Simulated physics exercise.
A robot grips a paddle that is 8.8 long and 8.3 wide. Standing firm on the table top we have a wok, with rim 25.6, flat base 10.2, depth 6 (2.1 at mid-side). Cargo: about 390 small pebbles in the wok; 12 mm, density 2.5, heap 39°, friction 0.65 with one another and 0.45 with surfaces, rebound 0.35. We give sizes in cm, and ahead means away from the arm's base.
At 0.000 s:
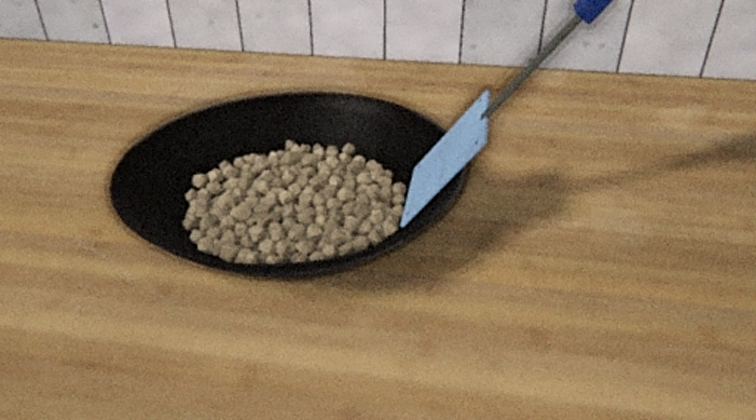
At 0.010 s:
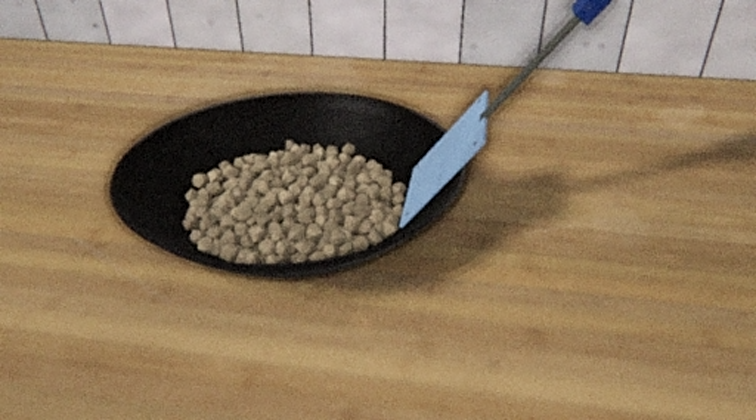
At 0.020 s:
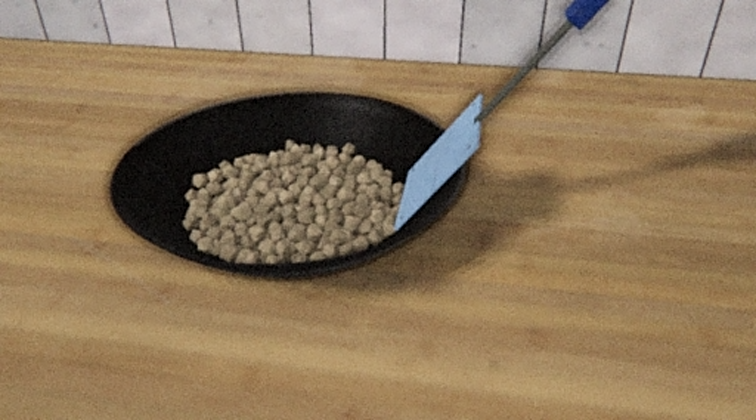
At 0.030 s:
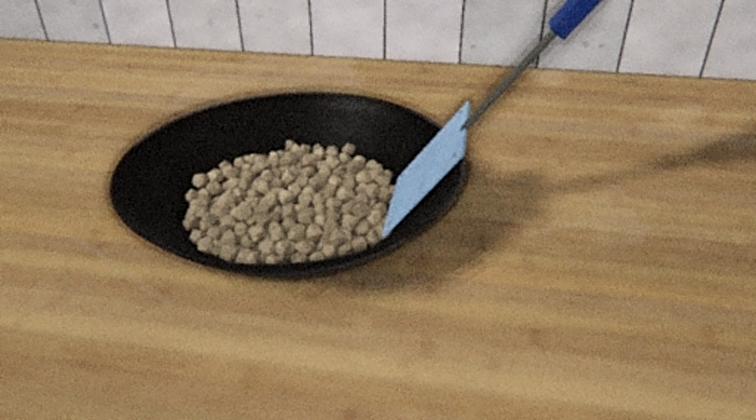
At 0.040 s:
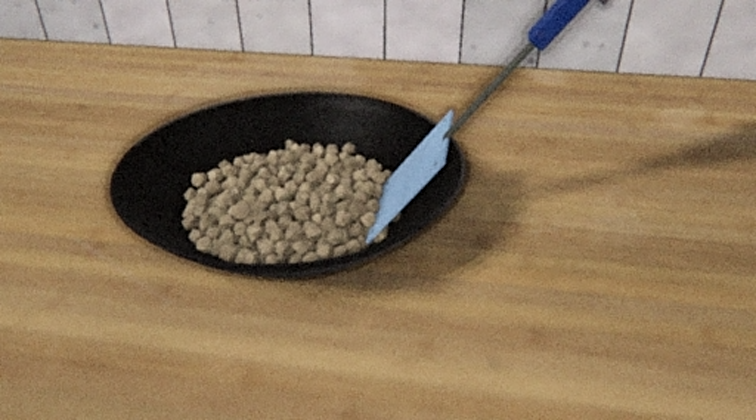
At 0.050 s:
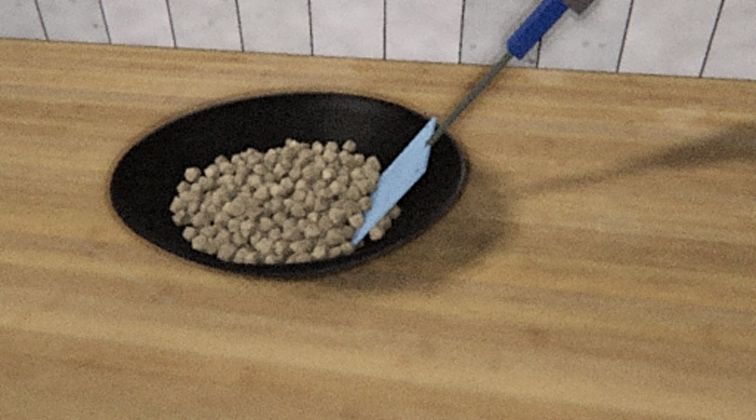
A light blue paddle on a blue-handled rod rests almost still at the right side of a black wok of small tan pebbles on a wooden table top. It then slides left and slightly toward the viewer, pressing into the pile, and the pebbles shift a little to the left.
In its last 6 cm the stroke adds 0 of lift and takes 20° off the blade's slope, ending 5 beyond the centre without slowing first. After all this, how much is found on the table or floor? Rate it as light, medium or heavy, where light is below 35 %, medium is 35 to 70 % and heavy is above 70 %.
Rating: Light.
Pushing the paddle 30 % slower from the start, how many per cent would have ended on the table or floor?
About 15 in a hundred.
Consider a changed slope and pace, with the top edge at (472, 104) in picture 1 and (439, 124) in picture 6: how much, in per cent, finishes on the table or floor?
Some 15 per cent.
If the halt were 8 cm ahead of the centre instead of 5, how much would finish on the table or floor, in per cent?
My guess would be around 55 per cent.
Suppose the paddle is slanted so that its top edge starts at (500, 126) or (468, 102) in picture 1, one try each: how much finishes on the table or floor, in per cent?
First try around 20 percent, second around 30 percent.
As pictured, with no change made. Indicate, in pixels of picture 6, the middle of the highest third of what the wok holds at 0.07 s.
It sits at about (253, 176).
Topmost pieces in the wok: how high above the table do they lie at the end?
7.5 cm.
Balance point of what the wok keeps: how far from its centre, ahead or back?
I'd say close to 5.0 cm toward the front.
After 0.07 s, sloping 54°, highest piece 6 above the table; 390 in the wok.
After 0.10 s, sloping 47°, highest piece 8 above the table; 389 in the wok, 1 on the blade or in flight.
After 0.31 s, sloping 34°, highest piece 7 above the table; 295 in the wok, 64 on the table or floor, 31 on the blade or in flight.
After 1.36 s, sloping 34°, highest piece 7 above the table; 295 in the wok, 95 on the table or floor.
At rest, 295 in the wok, 95 on the table or floor. That is 24 % on the table or floor.
